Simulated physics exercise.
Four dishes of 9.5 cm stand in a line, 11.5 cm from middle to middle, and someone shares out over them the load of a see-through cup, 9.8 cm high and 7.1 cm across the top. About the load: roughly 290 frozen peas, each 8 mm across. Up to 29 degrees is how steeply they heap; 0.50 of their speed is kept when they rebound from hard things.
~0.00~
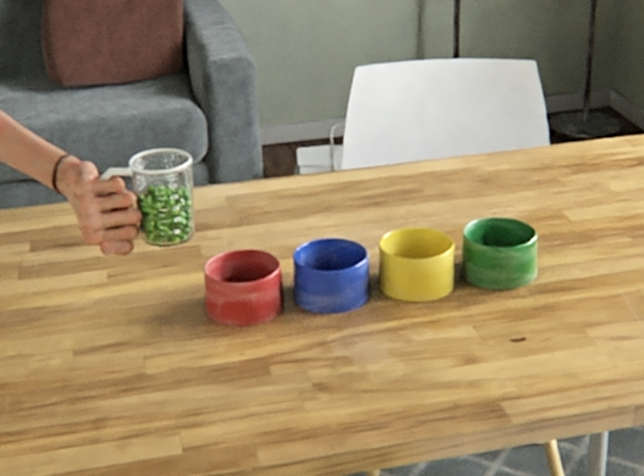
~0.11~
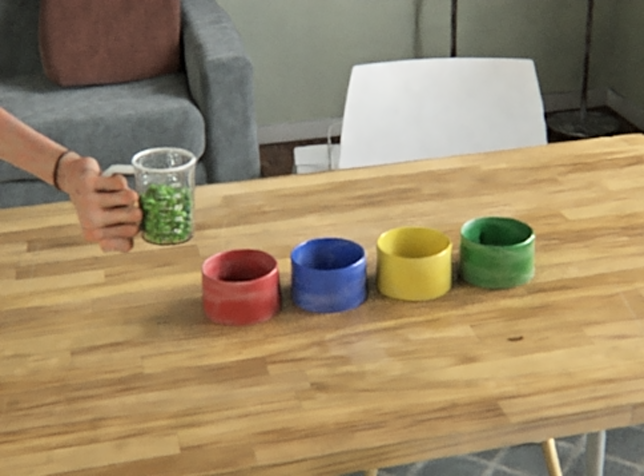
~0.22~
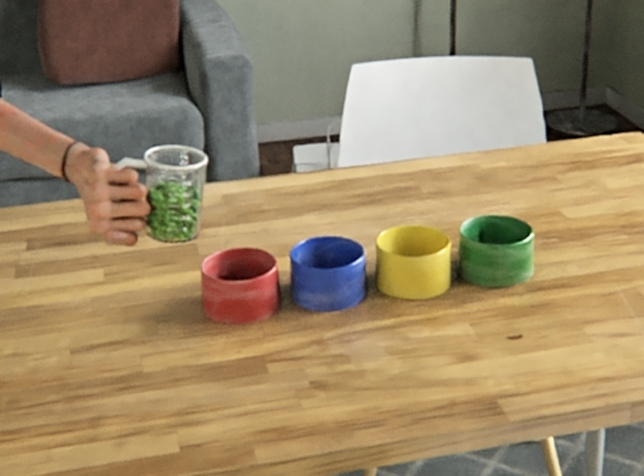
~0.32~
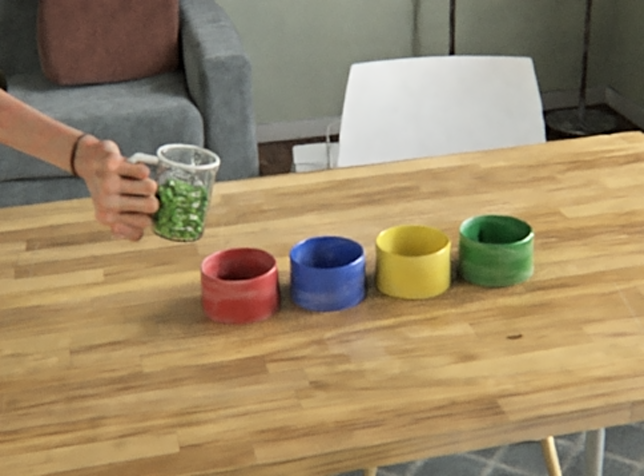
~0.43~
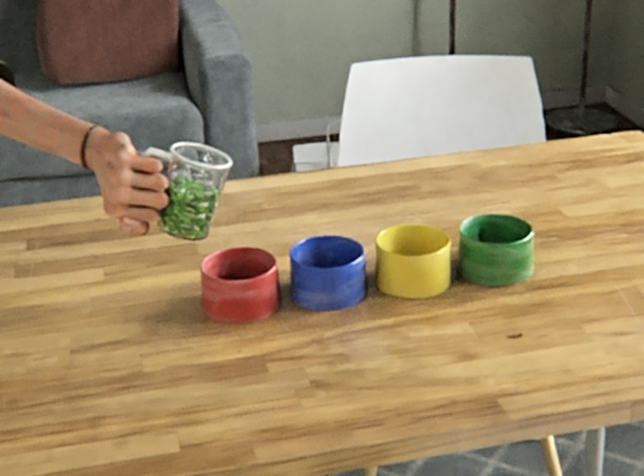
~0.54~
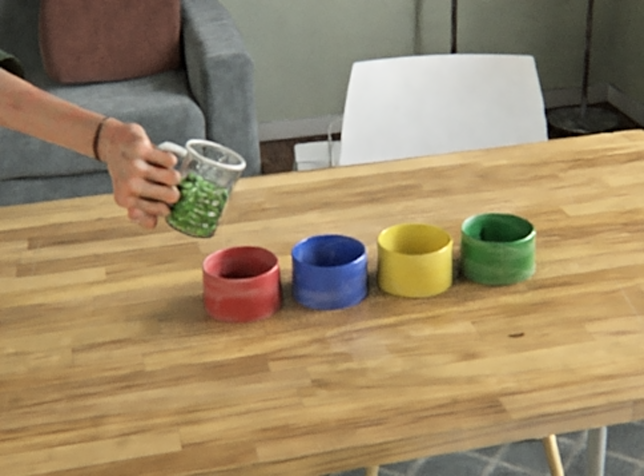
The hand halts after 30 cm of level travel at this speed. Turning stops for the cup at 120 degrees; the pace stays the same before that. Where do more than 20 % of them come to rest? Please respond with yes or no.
Red no, blue no, green no, yellow yes, counter no.
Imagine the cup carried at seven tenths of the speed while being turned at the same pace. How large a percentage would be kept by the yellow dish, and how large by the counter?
Shares - yellow 0, counter 30.
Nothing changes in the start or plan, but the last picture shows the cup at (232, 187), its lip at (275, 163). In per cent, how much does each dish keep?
You'd end up with red at 0, blue at 0, green at 10 and yellow at 40.
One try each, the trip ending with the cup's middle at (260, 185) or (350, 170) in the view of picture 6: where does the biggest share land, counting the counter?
Blue, then yellow.
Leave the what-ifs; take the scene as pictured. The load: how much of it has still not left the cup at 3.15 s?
My guess is near 0 per cent.
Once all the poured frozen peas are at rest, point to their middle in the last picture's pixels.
Centre at rest: Approx. (421, 264) px.
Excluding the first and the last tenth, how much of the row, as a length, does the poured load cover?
Length: About 5 cm.
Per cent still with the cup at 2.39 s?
Somewhere close to 50 percent.
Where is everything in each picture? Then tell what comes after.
In the first frame, cup at (164, 198), tilt 0 degrees, lip at (190, 158), moved 0.0 cm; middle of the pieces at (163, 214); red dish at (242, 266); blue dish at (331, 255); yellow dish at (416, 244); green dish at (500, 233).
In the second frame, cup at (166, 198), tilt 2 degrees, lip at (193, 158), moved 0.5 cm; middle of the pieces at (164, 214).
In the third frame, cup at (174, 195), tilt 8 degrees, lip at (205, 158), moved 1.6 cm; middle of the pieces at (170, 211).
In the fourth frame, cup at (183, 194), tilt 13 degrees, lip at (217, 159), moved 2.7 cm; middle of the pieces at (177, 210).
In the fifth frame, cup at (192, 192), tilt 18 degrees, lip at (230, 161), moved 3.8 cm; middle of the pieces at (185, 207).
In the sixth frame, cup at (203, 190), tilt 24 degrees, lip at (243, 162), moved 5.0 cm; middle of the pieces at (194, 205); red dish at (241, 263); blue dish at (329, 251); yellow dish at (415, 239); green dish at (498, 228). Its pace works out near 50 degrees a second; the hand travels 10 cm a second.
After 1.65 s, tilt 78 degrees; cup holds 100 %.
After 2.39 s, tilt 115 degrees; cup holds 50 %, yellow 45 %.
After 3.15 s, tilt 120 degrees; cup holds 0 %, yellow 100 %.
In the end, at 3.7 s, red 0 %, blue 0 %, green 0 %, yellow 100 %, counter 0 %.
